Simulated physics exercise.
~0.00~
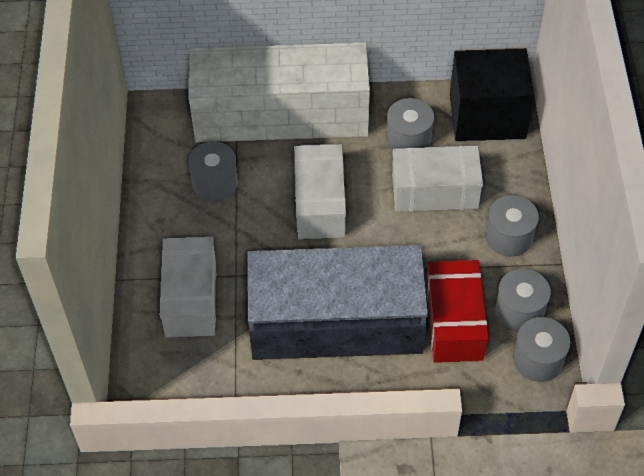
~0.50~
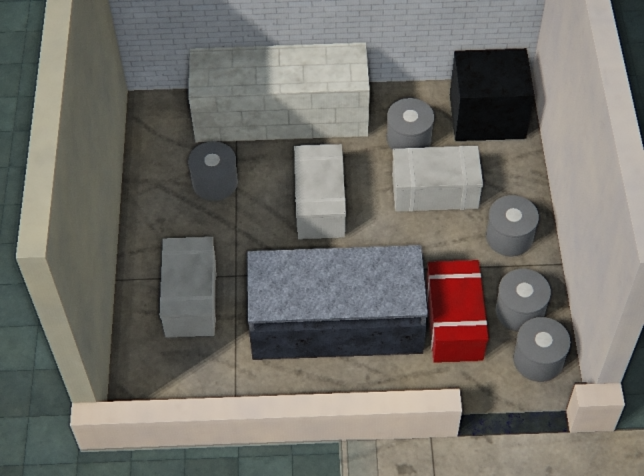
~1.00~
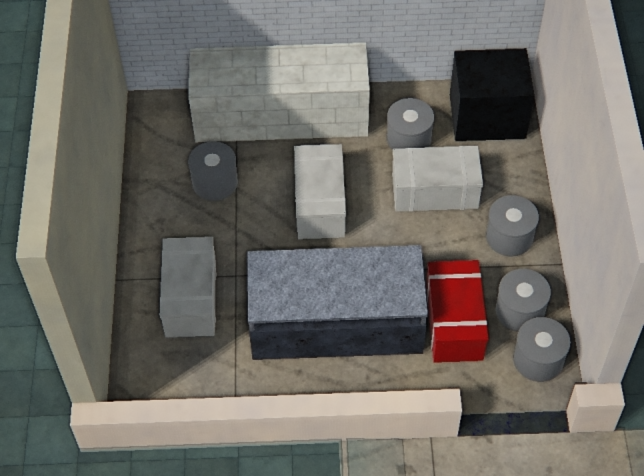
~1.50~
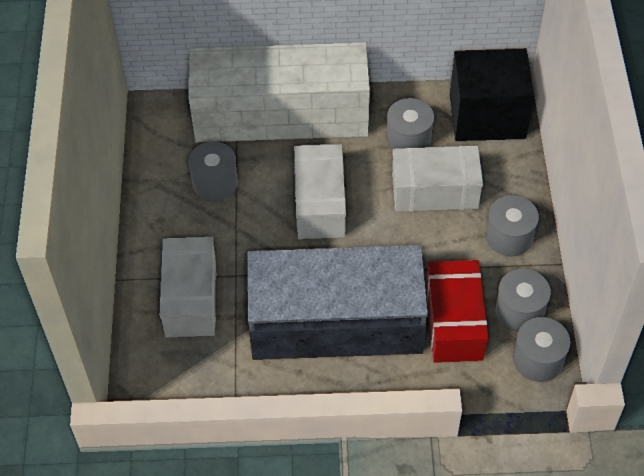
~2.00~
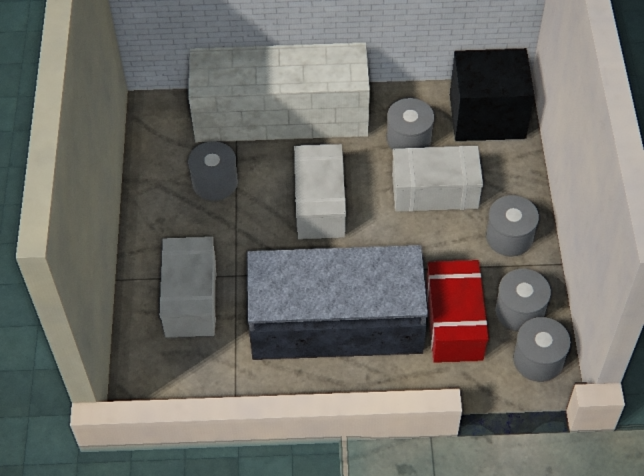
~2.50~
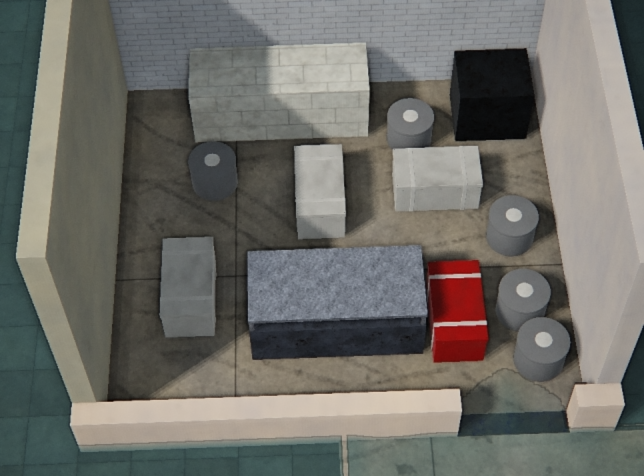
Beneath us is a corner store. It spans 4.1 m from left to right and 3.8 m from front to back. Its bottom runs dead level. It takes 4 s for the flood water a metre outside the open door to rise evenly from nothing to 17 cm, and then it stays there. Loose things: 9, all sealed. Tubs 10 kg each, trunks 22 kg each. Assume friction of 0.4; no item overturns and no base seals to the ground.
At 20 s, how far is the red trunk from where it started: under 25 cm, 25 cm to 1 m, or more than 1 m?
It is displaced greatly.
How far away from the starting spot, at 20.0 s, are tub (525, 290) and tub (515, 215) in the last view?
Shifts: 300 cm / 200 cm.
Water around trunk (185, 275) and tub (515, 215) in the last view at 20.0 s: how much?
I'd put it at 11 cm and 16 cm respectively.
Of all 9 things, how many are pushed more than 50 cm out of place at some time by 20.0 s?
That makes 9.
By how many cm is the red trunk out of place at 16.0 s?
By that time, close to 120 cm.
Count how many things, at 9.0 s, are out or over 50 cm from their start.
I make it 6.
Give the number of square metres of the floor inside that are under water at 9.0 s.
Roughly 11.0 m2.
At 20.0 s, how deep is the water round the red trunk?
Roughly 12 cm at that moment.
After 4.0 s the red trunk is near (450, 294), 0.1 m from its start, aground; 0 afloat.
After 9.0 s the red trunk is near (367, 221), 1.1 m from its start, aground; 5 afloat.
After 16.0 s the red trunk is near (340, 238), 1.2 m from its start, afloat; 9 afloat.
After 20.0 s the red trunk is near (351, 154), 1.8 m from its start, afloat; 9 afloat.
